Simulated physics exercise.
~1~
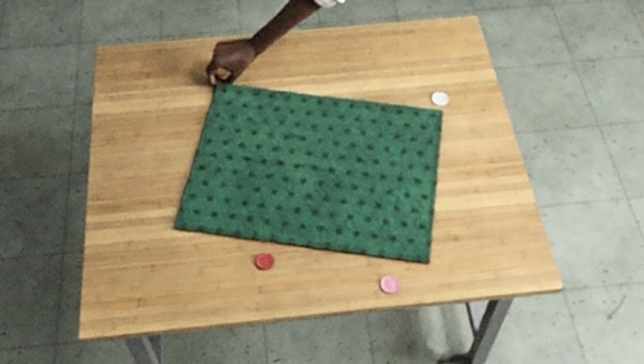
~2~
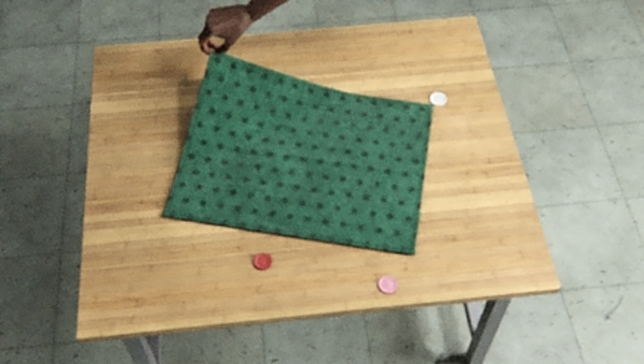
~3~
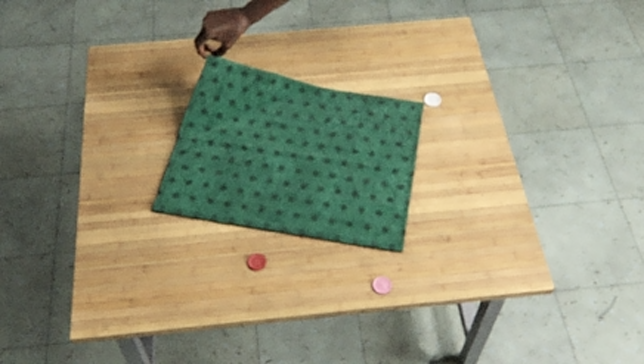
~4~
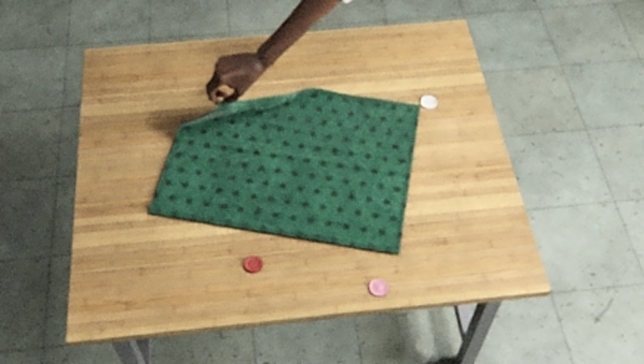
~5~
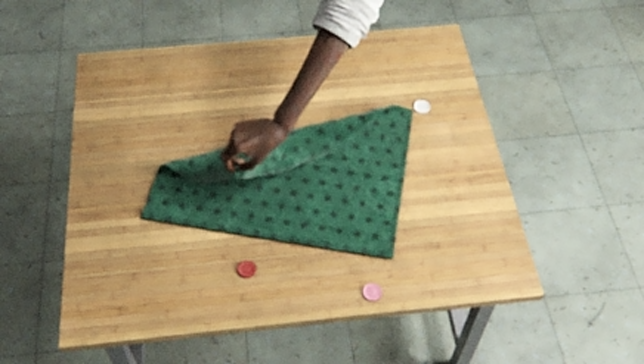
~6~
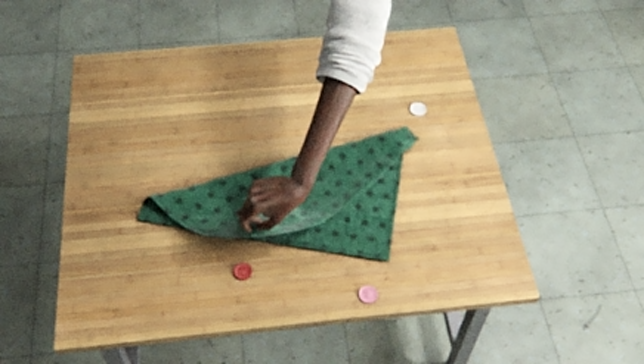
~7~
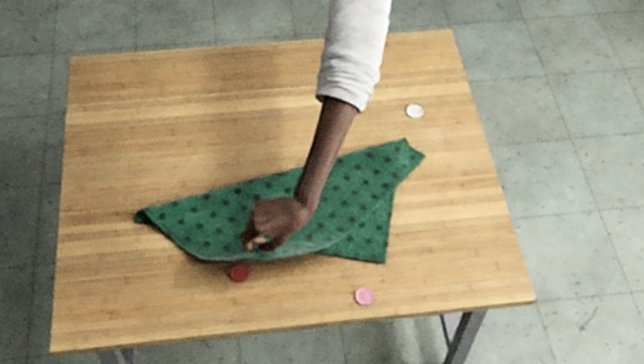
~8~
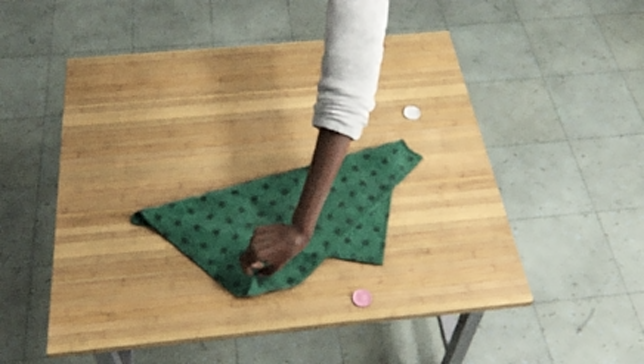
A green cloth dotted with dark spots lies on a light wooden table, seen from above, with a tiled floor around it. A white disc sits near its upper right corner, and a red disc and a pink disc lie below its lower edge. A hand pinches the upper left corner, lifts it and draws it across the cloth toward the lower edge, while the view shifts slightly. The folded flap passes over the red disc, and the hand presses it down there. At the end the red disc is hidden, while the white and pink discs remain uncovered.
